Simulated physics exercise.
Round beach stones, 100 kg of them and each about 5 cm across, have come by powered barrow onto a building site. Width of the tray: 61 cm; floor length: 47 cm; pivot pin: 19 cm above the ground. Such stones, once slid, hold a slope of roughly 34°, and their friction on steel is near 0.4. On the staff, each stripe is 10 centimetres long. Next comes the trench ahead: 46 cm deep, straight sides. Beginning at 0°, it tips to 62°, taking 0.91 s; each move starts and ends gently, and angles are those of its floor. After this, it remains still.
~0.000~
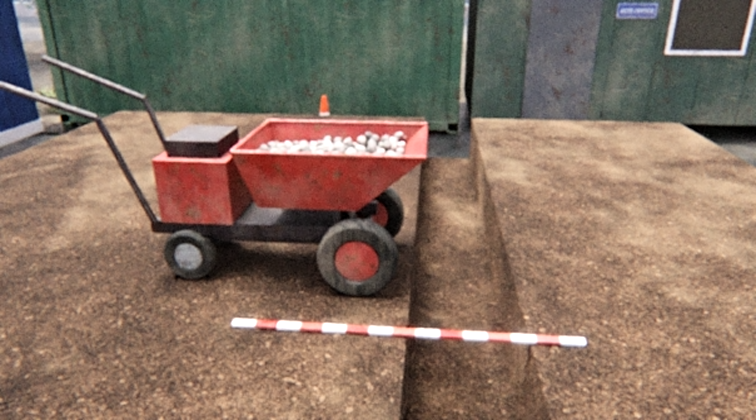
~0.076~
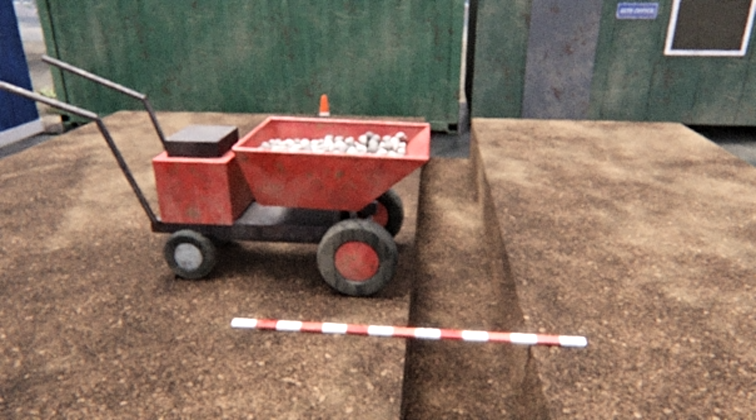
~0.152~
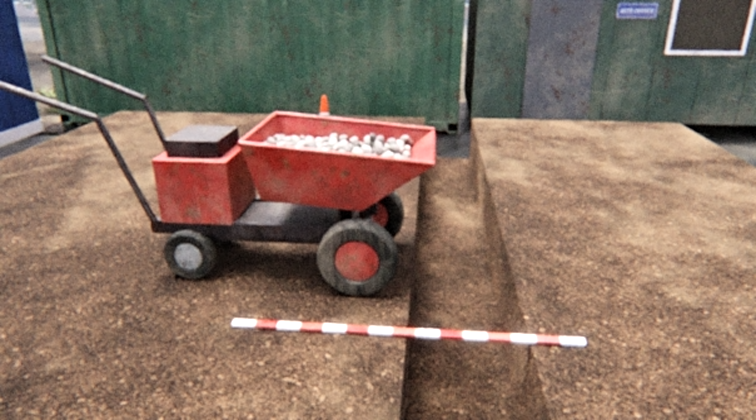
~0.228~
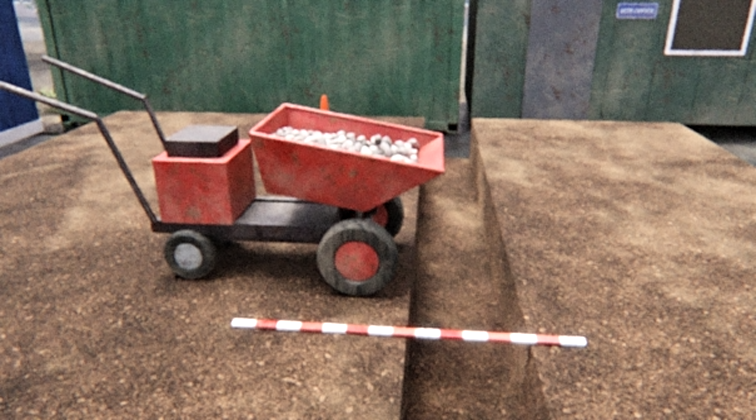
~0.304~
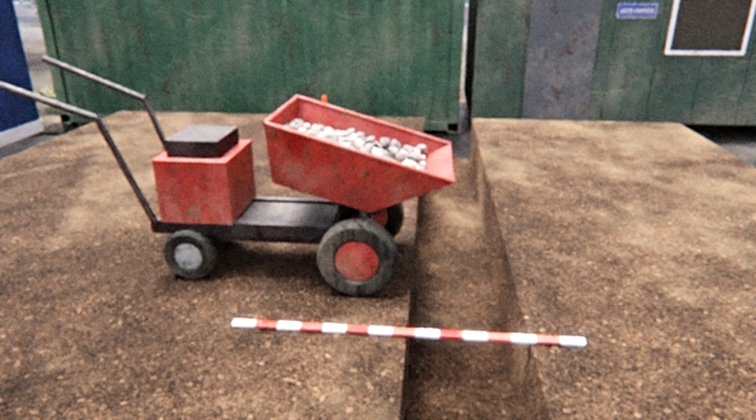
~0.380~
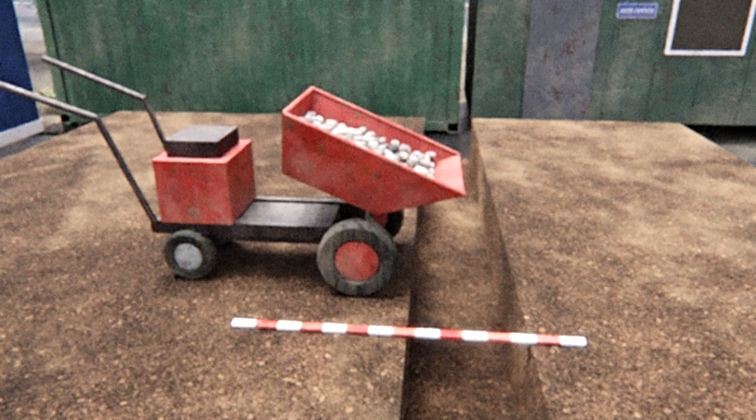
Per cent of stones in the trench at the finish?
About 50 %.
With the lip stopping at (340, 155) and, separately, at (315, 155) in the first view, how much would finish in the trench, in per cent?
Roughly 100 in a hundred, then 95 in a hundred.
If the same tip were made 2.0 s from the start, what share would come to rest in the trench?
Probably about 60 in a hundred.
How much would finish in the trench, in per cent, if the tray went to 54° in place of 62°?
Near 60 per cent then.
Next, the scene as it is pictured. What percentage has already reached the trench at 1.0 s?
15 per cent or so by then.
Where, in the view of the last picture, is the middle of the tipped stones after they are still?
The stones end up centred near (503, 327).
After 0.7 s the floor is at 52°; 100 % in the tray; the foremost stones are at (473, 222).
After 1.0 s the floor is at 62°; 73 % in the tray, 16 % in the trench, 11 % past the trench; the foremost stones are at (547, 277).
After 1.4 s the floor is at 62°; 23 % in the tray, 31 % in the trench, 46 % past the trench; the foremost stones are at (649, 292).
After 3.3 s the floor is at 62°; 0 % in the tray, 50 % in the trench, 50 % past the trench; the foremost stones are at (737, 303).
